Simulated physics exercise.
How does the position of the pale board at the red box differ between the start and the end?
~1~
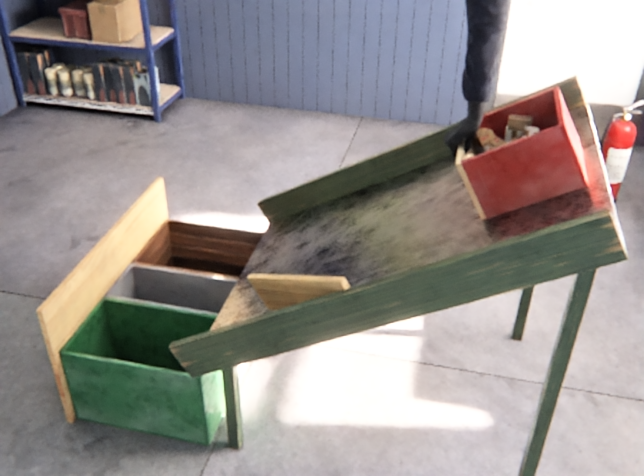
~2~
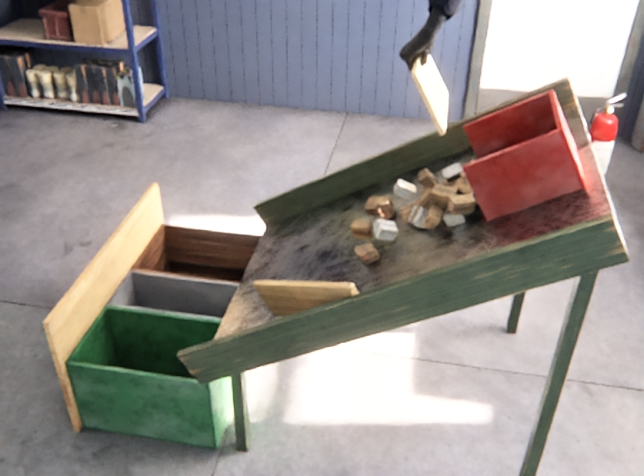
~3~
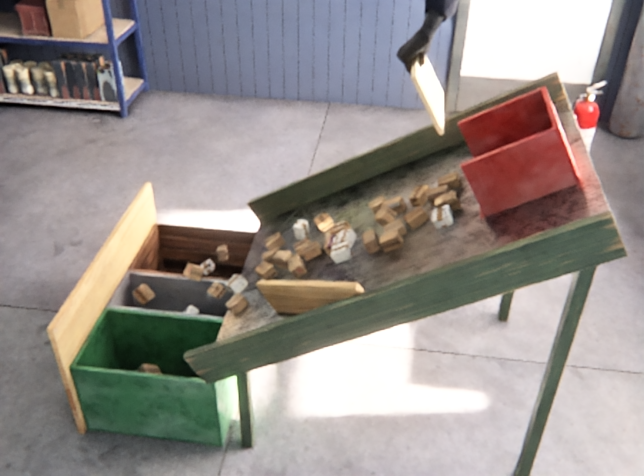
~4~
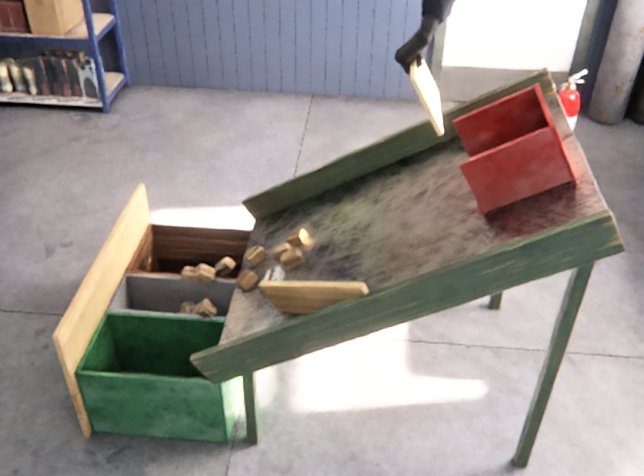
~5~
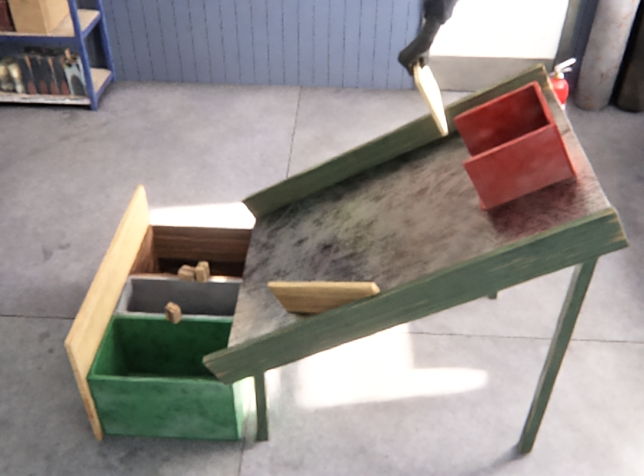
At the start it stands against the open side of the red box, holding the blocks in. At the end the gloved hand holds it up and to the left, clear of the box and above the far edge of the slope.
